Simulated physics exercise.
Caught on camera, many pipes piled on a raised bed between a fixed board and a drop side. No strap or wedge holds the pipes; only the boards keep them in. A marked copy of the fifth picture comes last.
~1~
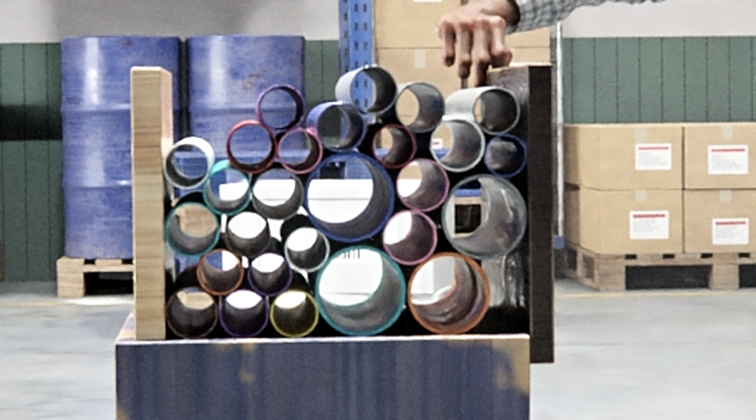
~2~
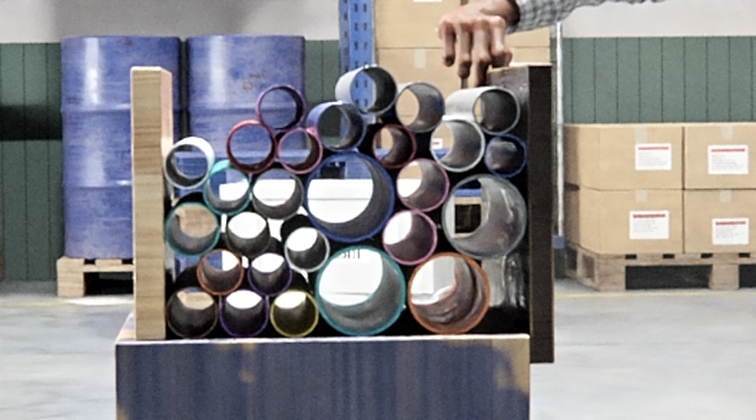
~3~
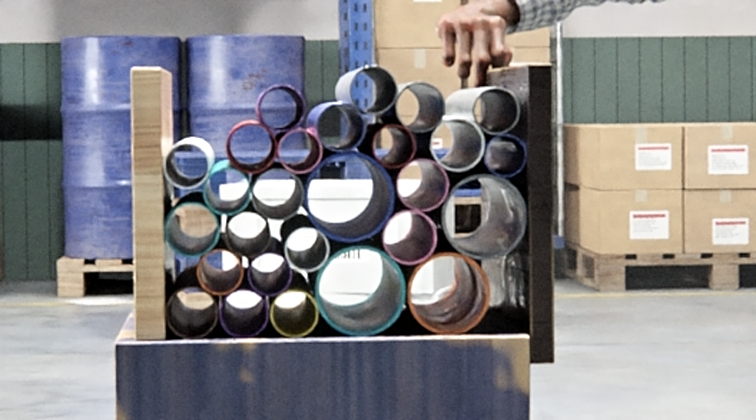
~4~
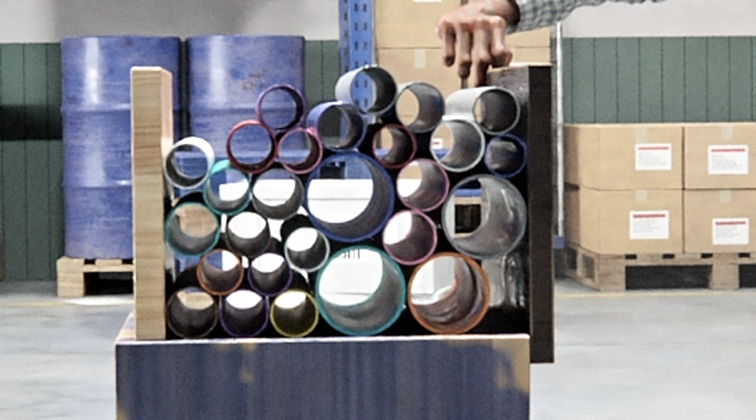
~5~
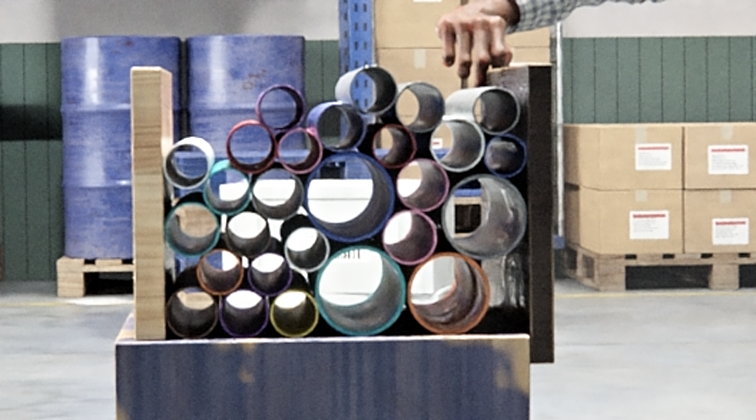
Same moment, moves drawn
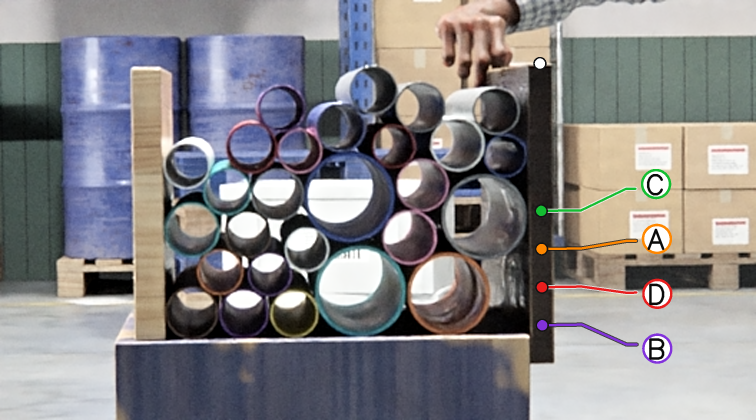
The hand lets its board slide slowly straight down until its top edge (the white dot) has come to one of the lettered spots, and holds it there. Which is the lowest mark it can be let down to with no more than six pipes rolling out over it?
A is the limit.
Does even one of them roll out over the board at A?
Yes.
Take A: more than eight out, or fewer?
At A, fewer than eight.
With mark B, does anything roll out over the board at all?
Yes, at B.
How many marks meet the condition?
The number is two.
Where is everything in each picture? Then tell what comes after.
Side board (514, 205); a brown pipe (192, 313); a grey pipe (485, 217), in the first frame.
A grey pipe (485, 217); a blue pipe (349, 197), in the second frame.
A blue pipe (505, 156); a pink pipe (299, 151), in the third frame.
Side board (514, 205), in the fourth frame.
A brown pipe (192, 313); a grey pipe (485, 217); a blue pipe (349, 197), in the fifth frame.
On the marked copy, A at (541, 249); B at (542, 326); C at (541, 211); D at (542, 287); the white dot at (540, 63).
With A. Early on, top of the board (527, 147).
Further on, top of the board (528, 244).
At the end, top of the board (528, 248), three out over the board.
As for the rest, B more than six out over the board; C three out over the board; D more than six out over the board.
